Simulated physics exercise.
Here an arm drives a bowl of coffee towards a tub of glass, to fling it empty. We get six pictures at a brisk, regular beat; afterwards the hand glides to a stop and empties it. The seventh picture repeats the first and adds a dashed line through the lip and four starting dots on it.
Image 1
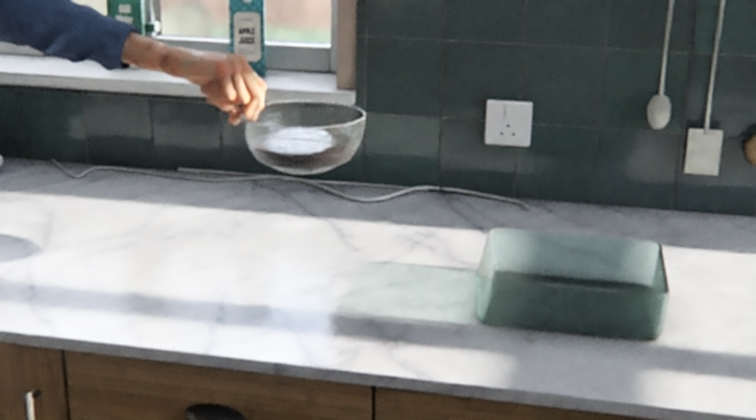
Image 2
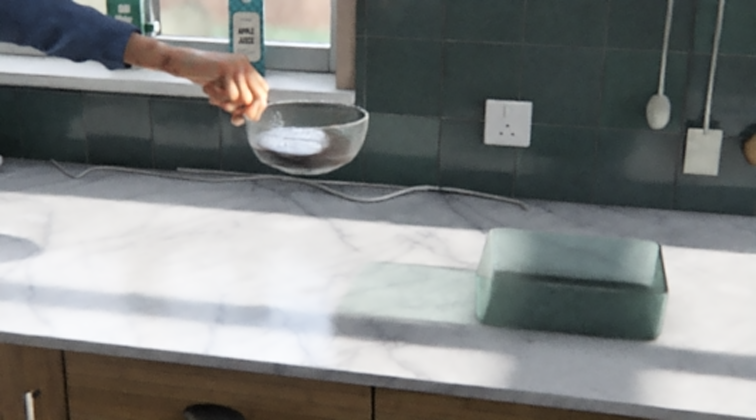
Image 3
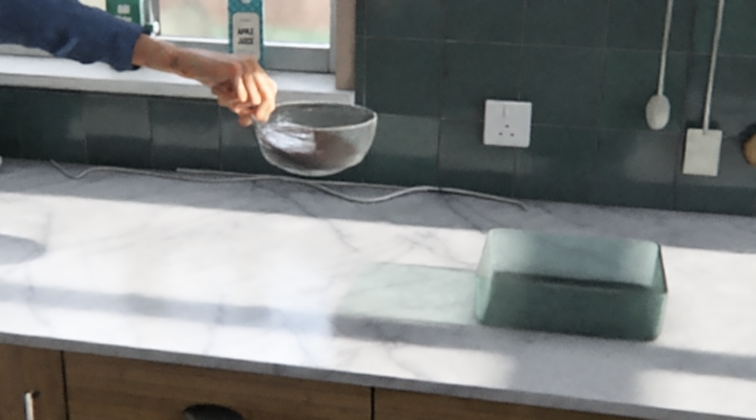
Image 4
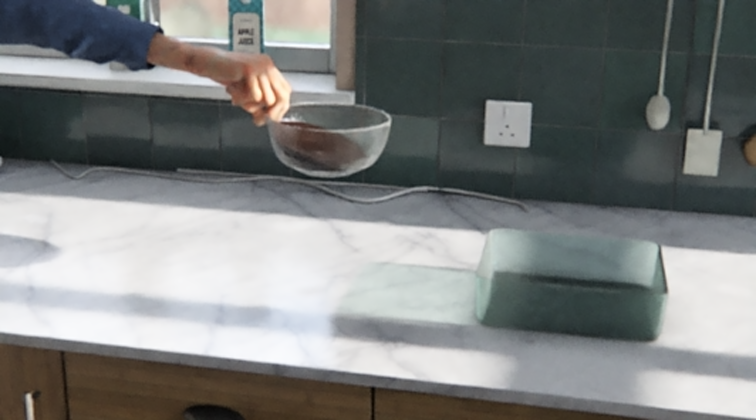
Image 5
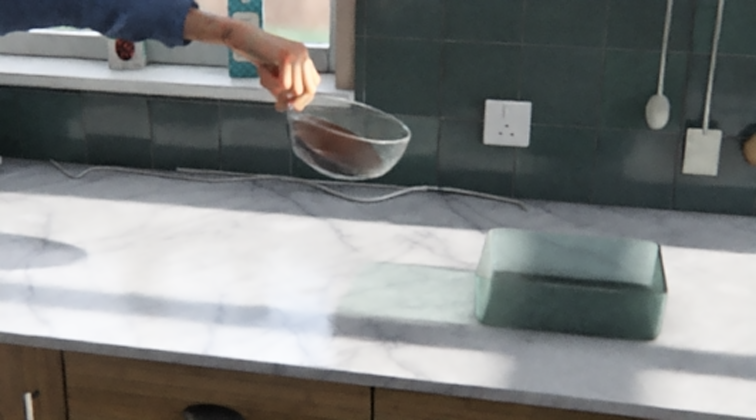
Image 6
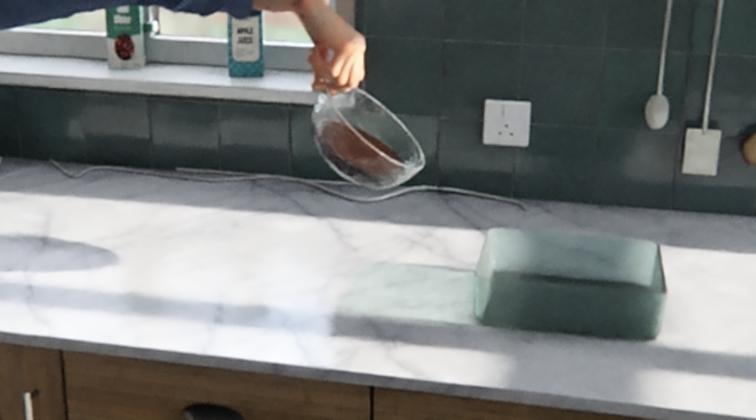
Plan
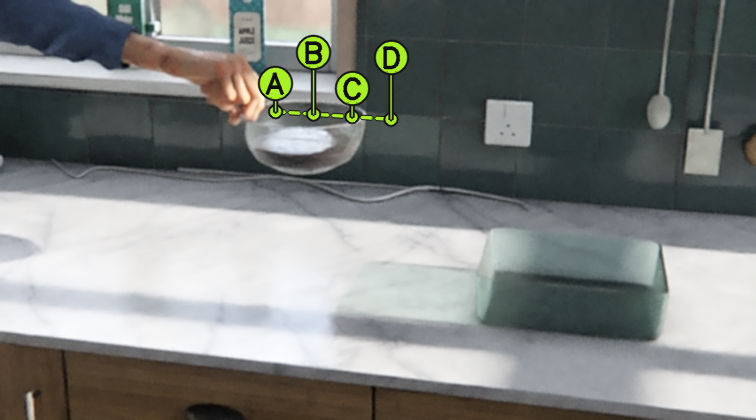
A kitchen with a pale marble worktop and dark green wall tiles is seen from the front and slightly above, by a still camera. A blue-sleeved arm holds a clear glass bowl with brown contents near the window at left, and an empty-looking greenish glass tub sits at right. The hand carries the upright bowl slowly rightwards, then tilts it increasingly towards the right.
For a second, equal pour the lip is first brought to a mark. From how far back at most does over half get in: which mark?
Go for D.
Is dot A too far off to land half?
Yes.
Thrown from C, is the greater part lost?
Yes.
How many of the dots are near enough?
One.
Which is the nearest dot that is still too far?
C.
On the marked copy, A at (275, 111); B at (313, 114); C at (352, 116); D at (391, 119).
If A is chosen, about 0 % lands in the tub, 100 % falls short.
If B is chosen, about 0 % lands in the tub, 99 % falls short.
If C is chosen, about 18 % lands in the tub, 76 % falls short and 6 % goes beside or beyond.
If D is chosen, about 63 % lands in the tub, 21 % falls short and 16 % goes beside or beyond.
